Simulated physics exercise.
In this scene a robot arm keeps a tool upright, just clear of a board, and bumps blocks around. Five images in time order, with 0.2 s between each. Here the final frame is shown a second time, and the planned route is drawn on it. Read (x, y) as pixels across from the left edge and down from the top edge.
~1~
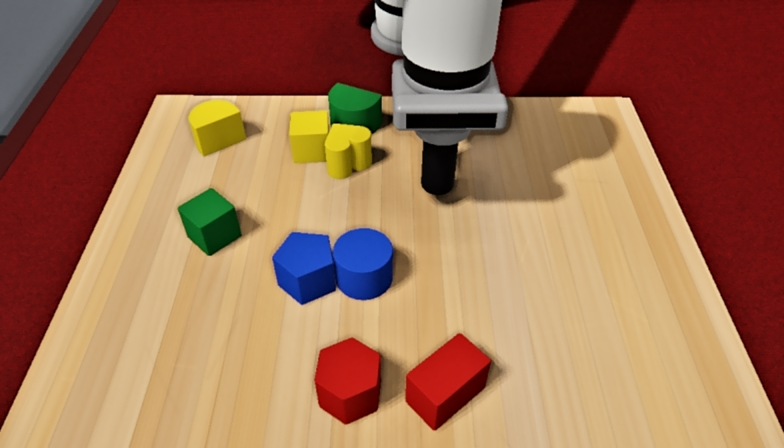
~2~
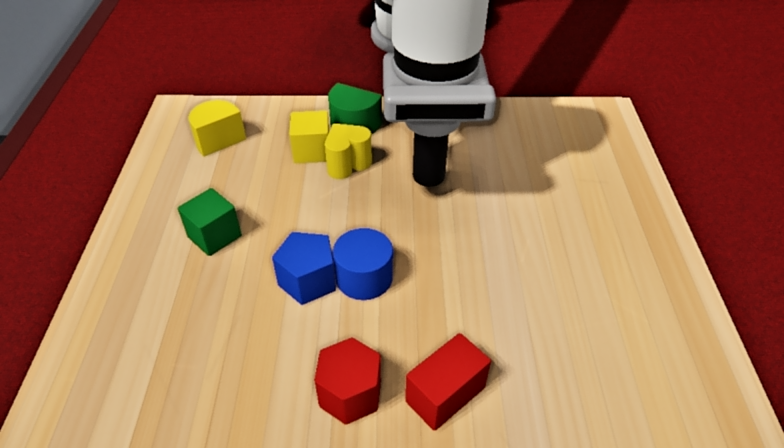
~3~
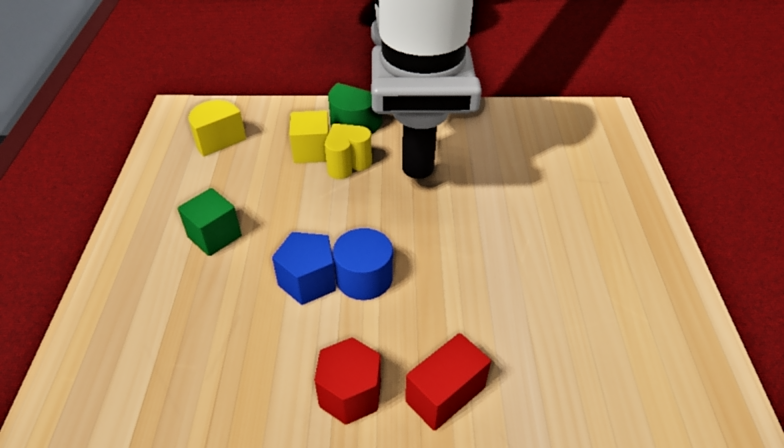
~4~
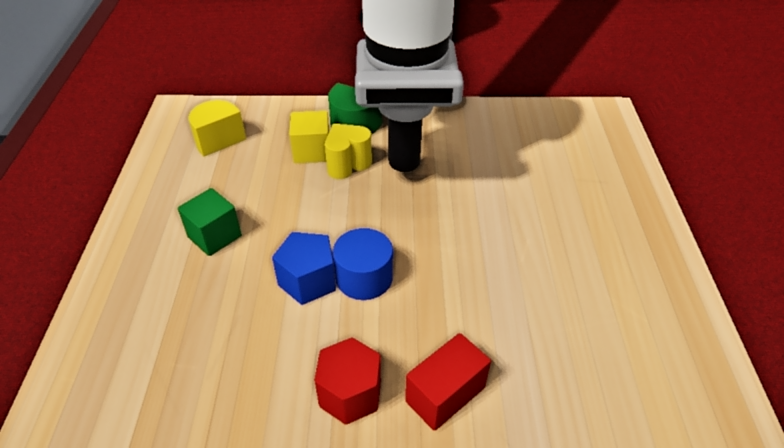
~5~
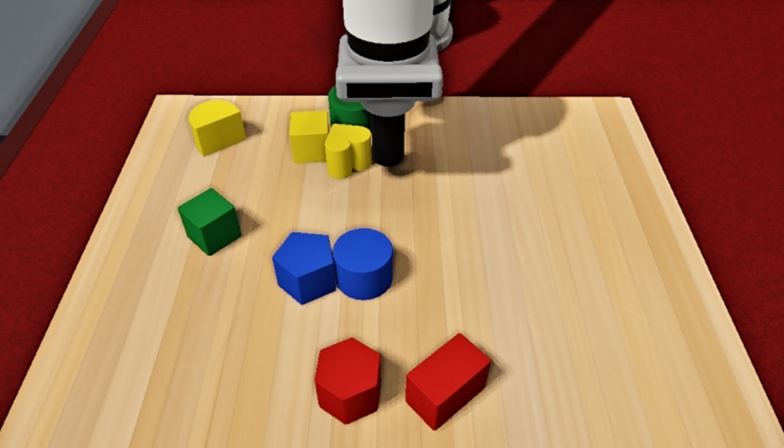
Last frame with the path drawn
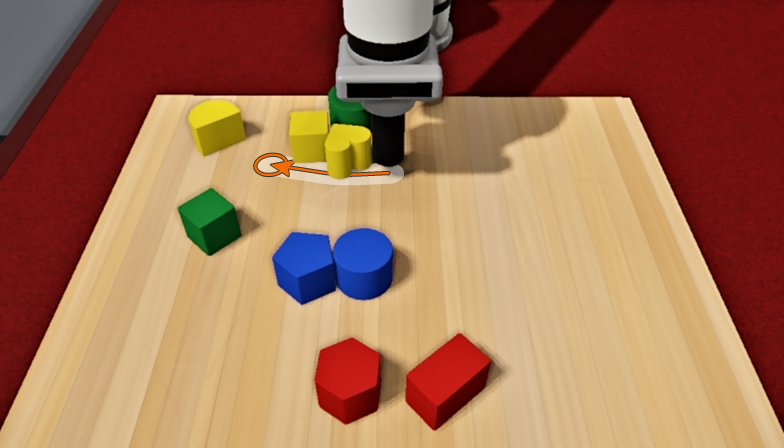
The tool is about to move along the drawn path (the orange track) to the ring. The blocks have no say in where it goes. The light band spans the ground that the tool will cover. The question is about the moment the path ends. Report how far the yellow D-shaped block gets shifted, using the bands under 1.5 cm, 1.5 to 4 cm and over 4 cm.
That block covers short of 1.5 cm.
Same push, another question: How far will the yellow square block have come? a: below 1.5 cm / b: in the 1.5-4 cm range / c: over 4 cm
Correct choice: C.
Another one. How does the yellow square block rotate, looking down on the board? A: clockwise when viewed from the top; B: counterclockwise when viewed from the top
A - clockwise when viewed from the top.
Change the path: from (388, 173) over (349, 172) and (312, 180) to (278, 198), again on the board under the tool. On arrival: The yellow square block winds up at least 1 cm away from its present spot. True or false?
Answer: True.
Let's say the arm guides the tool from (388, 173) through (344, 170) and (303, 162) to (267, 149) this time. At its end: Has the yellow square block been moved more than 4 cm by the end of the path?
Going by the path, yes.
Path on the board, from (388, 173) by way of (348, 175) and (309, 170) to (271, 165).
The first path, step by step. One third of the way, tool at (346, 160); yellow square block at (297, 120), turned 20° clockwise; yellow heart-shaped block at (330, 129).
Two thirds of the way, tool at (305, 155); yellow square block at (277, 110), turned 40° clockwise; yellow heart-shaped block at (309, 122), turned 40° clockwise.
At the end, tool at (268, 150); yellow D-shaped block in place; yellow square block at (275, 107), turned 35° clockwise; yellow heart-shaped block at (306, 121), turned 55° clockwise.
